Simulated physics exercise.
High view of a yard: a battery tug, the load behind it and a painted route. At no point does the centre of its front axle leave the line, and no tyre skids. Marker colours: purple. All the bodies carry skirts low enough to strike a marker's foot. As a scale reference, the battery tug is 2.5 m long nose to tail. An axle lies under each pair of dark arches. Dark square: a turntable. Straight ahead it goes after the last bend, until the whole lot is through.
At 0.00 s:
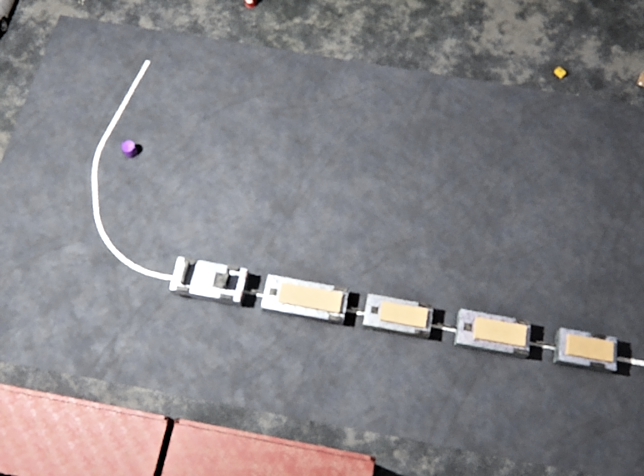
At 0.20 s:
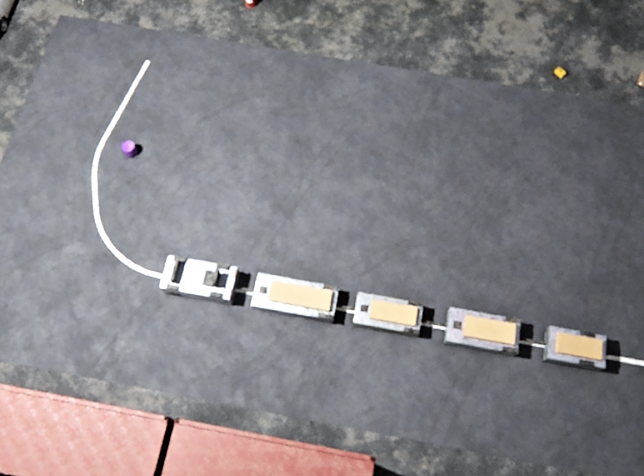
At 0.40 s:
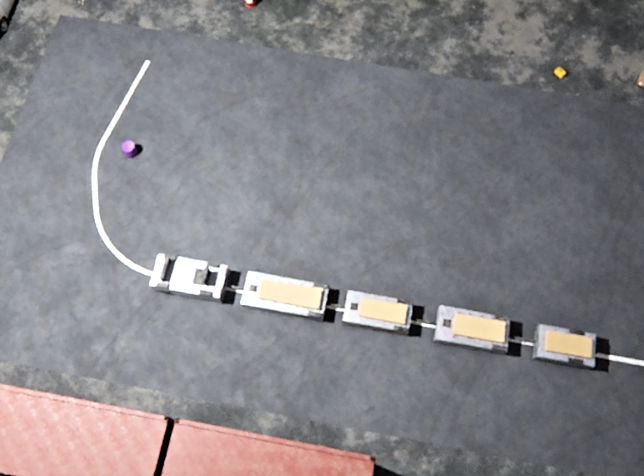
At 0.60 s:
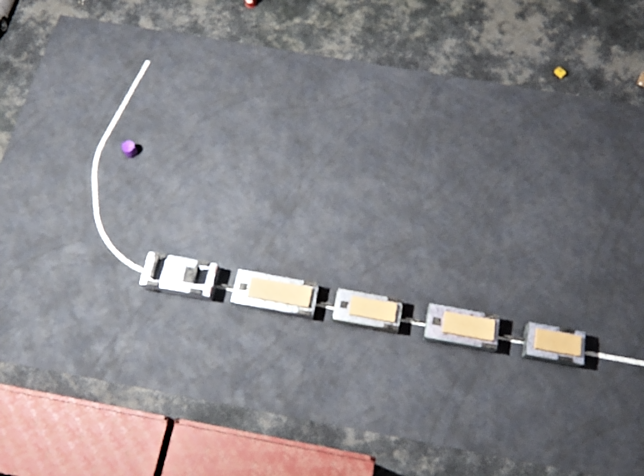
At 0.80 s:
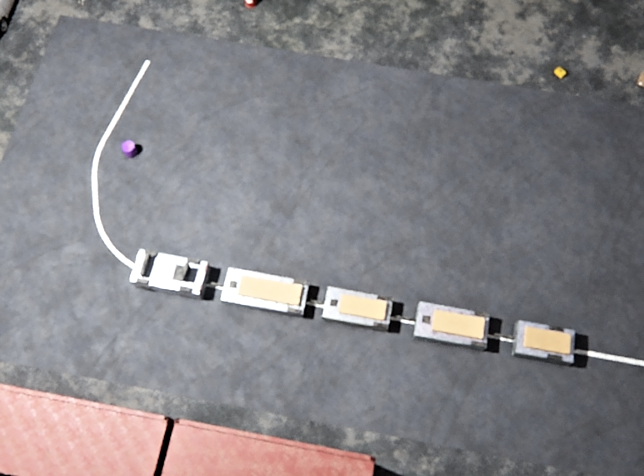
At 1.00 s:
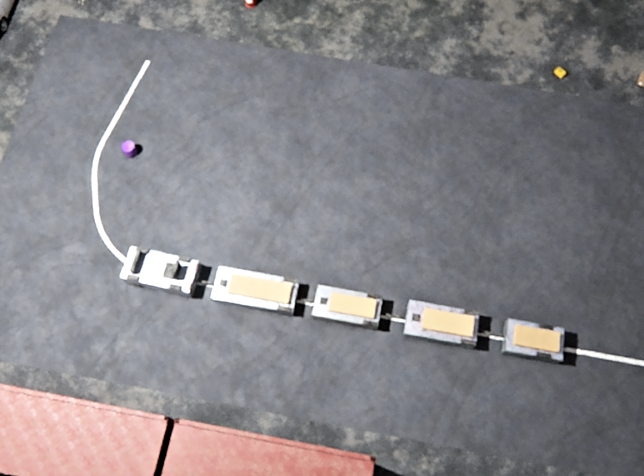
In the video, a white tug pulling four trailers with tan tops moves slowly left along a white line on a dark surface, reaching the start of a bend, while a small purple marker stays still beyond it.
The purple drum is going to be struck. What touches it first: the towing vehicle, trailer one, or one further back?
The culprit is the nearest trailer.
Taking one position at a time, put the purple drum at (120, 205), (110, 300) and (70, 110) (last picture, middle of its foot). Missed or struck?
Results in order - collision, no collision, no collision.
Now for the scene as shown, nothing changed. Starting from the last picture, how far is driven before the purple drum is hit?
Distance to contact: Approx. 9.0 m.
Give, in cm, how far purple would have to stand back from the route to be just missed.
Estimate - purple: Some 85.
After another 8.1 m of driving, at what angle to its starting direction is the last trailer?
The last trailer ends up roughly 0° off its starting direction.
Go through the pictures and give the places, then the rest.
Nose (178, 274); last axle (598, 350); still straight; purple (130, 150); 4 trailers, in the first frame.
Nose (168, 272); last axle (587, 348); still straight, in the second frame.
Nose (159, 270); last axle (577, 347); still straight, in the third frame.
Nose (149, 268); last axle (566, 345); still straight, in the fourth frame.
Nose (139, 266); last axle (556, 343); turned 1°, in the fifth frame.
Nose (130, 262); last axle (545, 341); turned 2°; purple (130, 150), in the sixth frame.
By 3.9 s, the last axle is at (407, 316) of the last picture, on the line.
By 6.2 s, the last axle is at (313, 299) of the last picture, on the line; the first trailer has hit purple.
By 6.8 s, the last axle is at (284, 292) of the last picture, 5 cm off the line.
By 9.8 s, the last axle is at (174, 239) of the last picture, 130 cm off the line.
By 15.6 s, the last axle is at (169, 22) of the last picture, 25 cm off the line; 1 of 1 struck in all.
